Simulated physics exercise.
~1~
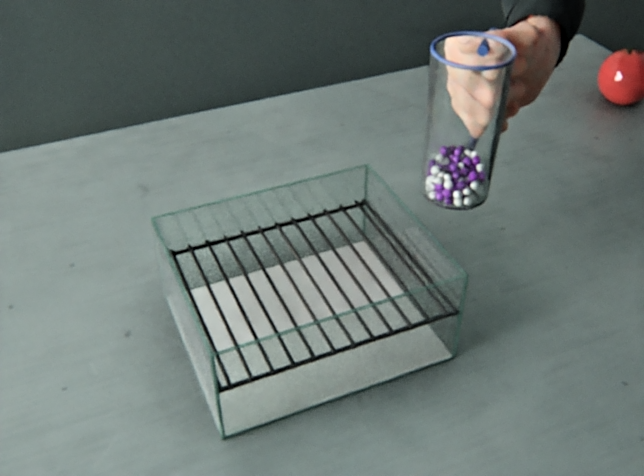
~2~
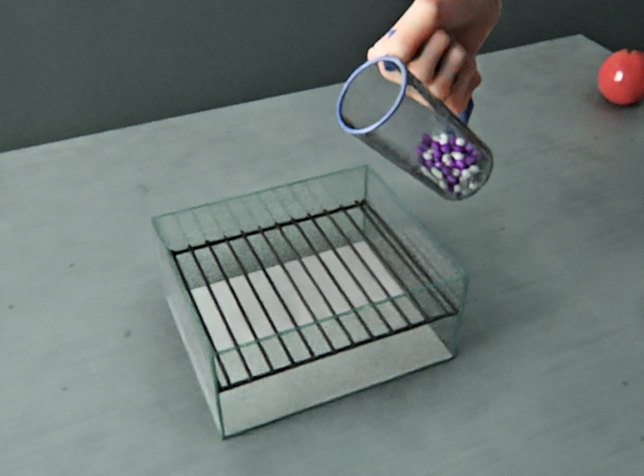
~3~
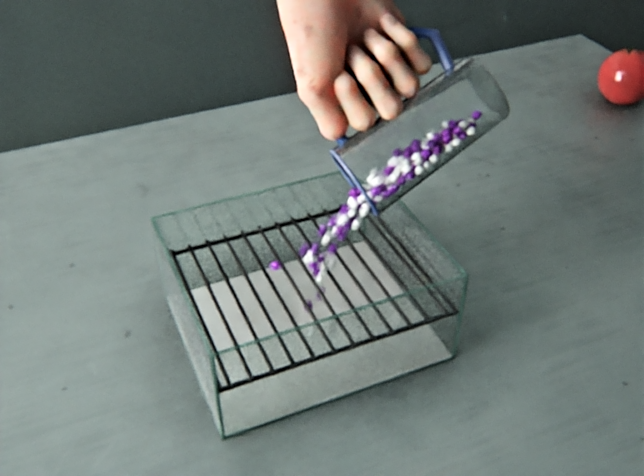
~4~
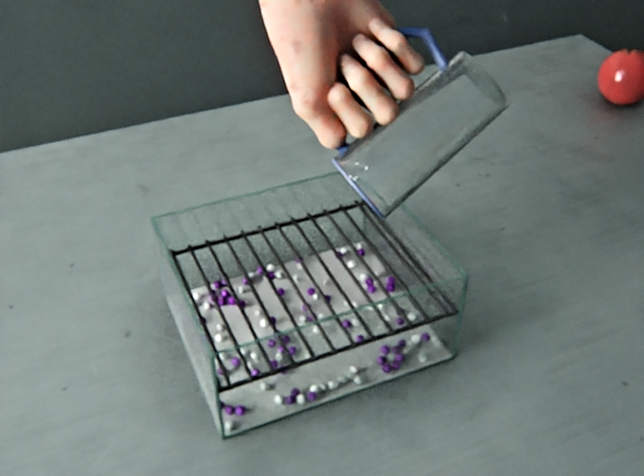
At the start, a hand holds an upright clear cup with a blue rim, holding small purple and white pieces, above and to the right of a glass box fitted with a dark wire rack. The hand moves the cup left and leans it toward the box while the pieces stay inside. As the cup tips further, purple and white pieces stream out together onto the wires. They drop through the gaps between them. In the end, the tilted cup looks empty, and both colours lie scattered beneath the rack, while a red, round object remains at the right.
